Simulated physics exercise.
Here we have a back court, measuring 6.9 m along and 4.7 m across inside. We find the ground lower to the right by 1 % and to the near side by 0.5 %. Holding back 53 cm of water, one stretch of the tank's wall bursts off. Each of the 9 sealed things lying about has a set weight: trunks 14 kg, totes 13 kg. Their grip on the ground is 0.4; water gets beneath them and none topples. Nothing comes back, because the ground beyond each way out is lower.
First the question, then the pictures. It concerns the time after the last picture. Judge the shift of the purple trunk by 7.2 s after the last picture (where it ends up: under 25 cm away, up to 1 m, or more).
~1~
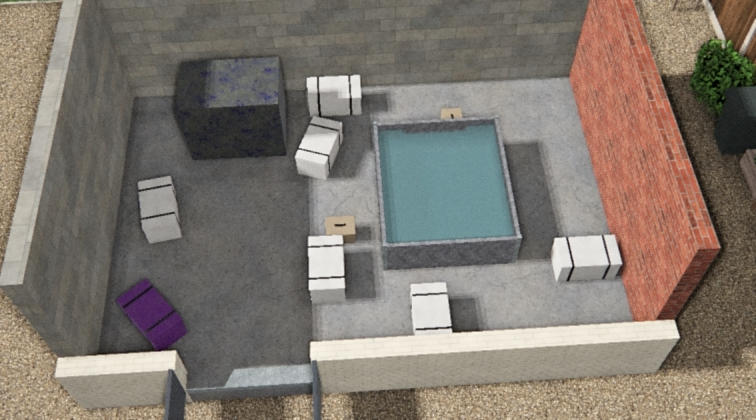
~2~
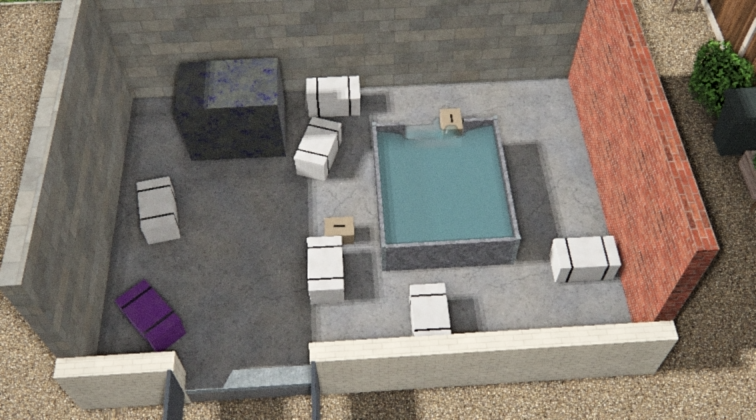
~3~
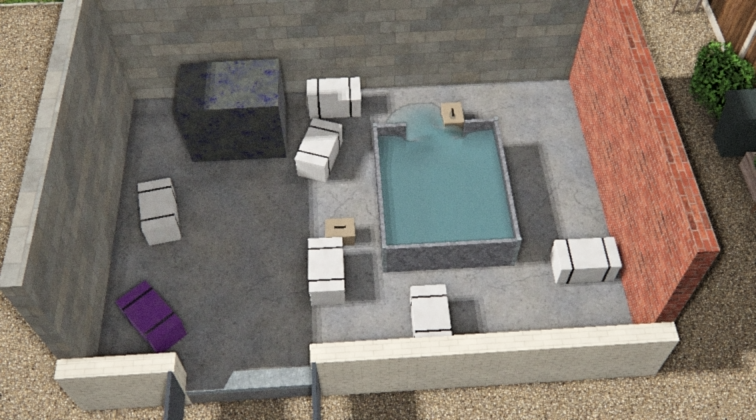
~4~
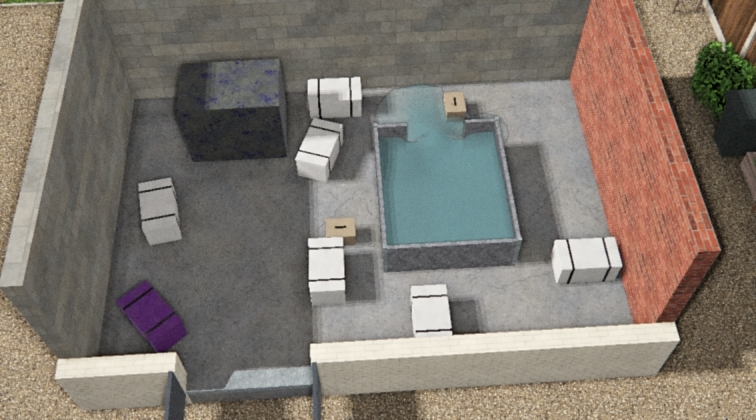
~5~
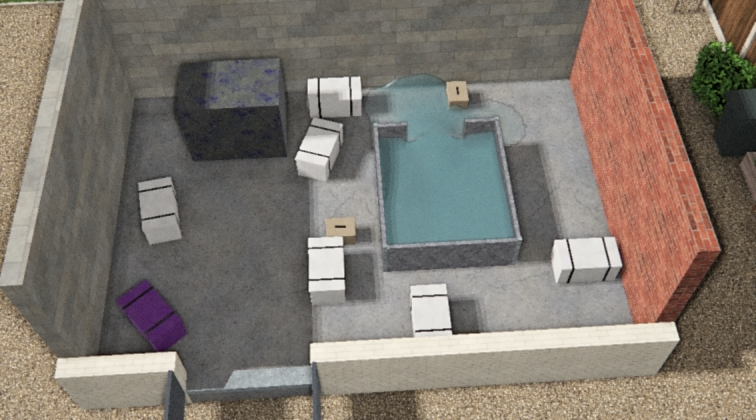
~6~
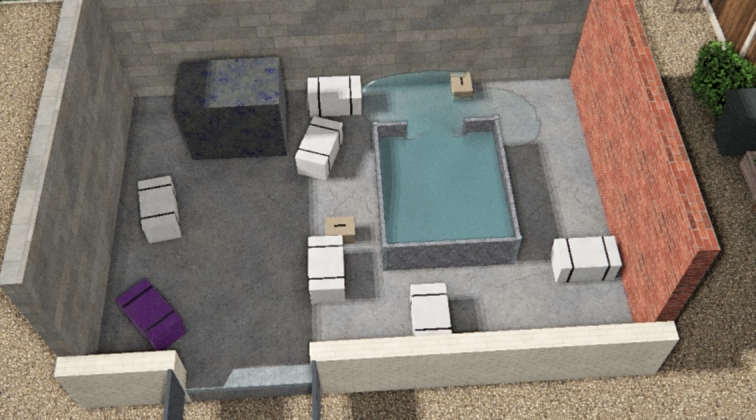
As for the purple trunk, it stays about where it started.
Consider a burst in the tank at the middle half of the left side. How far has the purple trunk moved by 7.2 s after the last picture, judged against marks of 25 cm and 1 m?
The purple trunk is swept a long way.
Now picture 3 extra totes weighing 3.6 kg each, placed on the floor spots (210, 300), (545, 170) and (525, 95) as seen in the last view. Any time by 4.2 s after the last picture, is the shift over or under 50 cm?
Taking them in order: Not far enough, far enough and far enough.
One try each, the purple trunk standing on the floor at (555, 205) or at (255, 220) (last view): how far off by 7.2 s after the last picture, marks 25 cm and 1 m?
I'd say it lands far off on the first try and it drifts a short distance on the second.
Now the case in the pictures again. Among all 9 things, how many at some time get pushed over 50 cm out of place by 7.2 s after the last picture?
By my count, 5.
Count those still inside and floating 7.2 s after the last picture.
At that moment it comes to 5.
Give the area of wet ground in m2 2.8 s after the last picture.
Wet: Near 19 m2.
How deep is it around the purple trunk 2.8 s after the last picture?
0 cm or so.
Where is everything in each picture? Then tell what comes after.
The first picture shows the purple trunk at (148, 309) rests on the ground; water covers 3.4 m2; 0 of 9 have shifted.
The second picture shows the purple trunk at (147, 310), on the bottom; water covers 3.8 m2; 0 of 9 have shifted.
The third picture shows the purple trunk at (148, 311) rests on the ground; 4.4 m2 under water; 1 of 9 have shifted.
The fourth picture shows the purple trunk at (149, 311), on the bottom; 5.1 m2 under water; 1 of 9 have shifted.
The fifth picture shows the purple trunk at (148, 310), on the bottom; water covers 5.7 m2; 1 of 9 have shifted.
The sixth picture shows the purple trunk at (148, 309), on the bottom; 6.2 m2 under water; 1 of 9 have shifted.
Then, 0.9 s after the last picture the purple trunk is near (148, 309), 0.0 m from its start, aground; 0 of 9 are out; 0 afloat.
Then, 2.8 s after the last picture the purple trunk is near (148, 309), 0.0 m from its start, aground; 0 of 9 are out; 2 afloat.
Then, 4.8 s after the last picture the purple trunk is near (148, 309), 0.0 m from its start, aground; 0 of 9 are out; 1 afloat.
Then, 7.2 s after the last picture the purple trunk is near (149, 310), 0.0 m from its start, aground; 0 of 9 are out; 5 afloat.
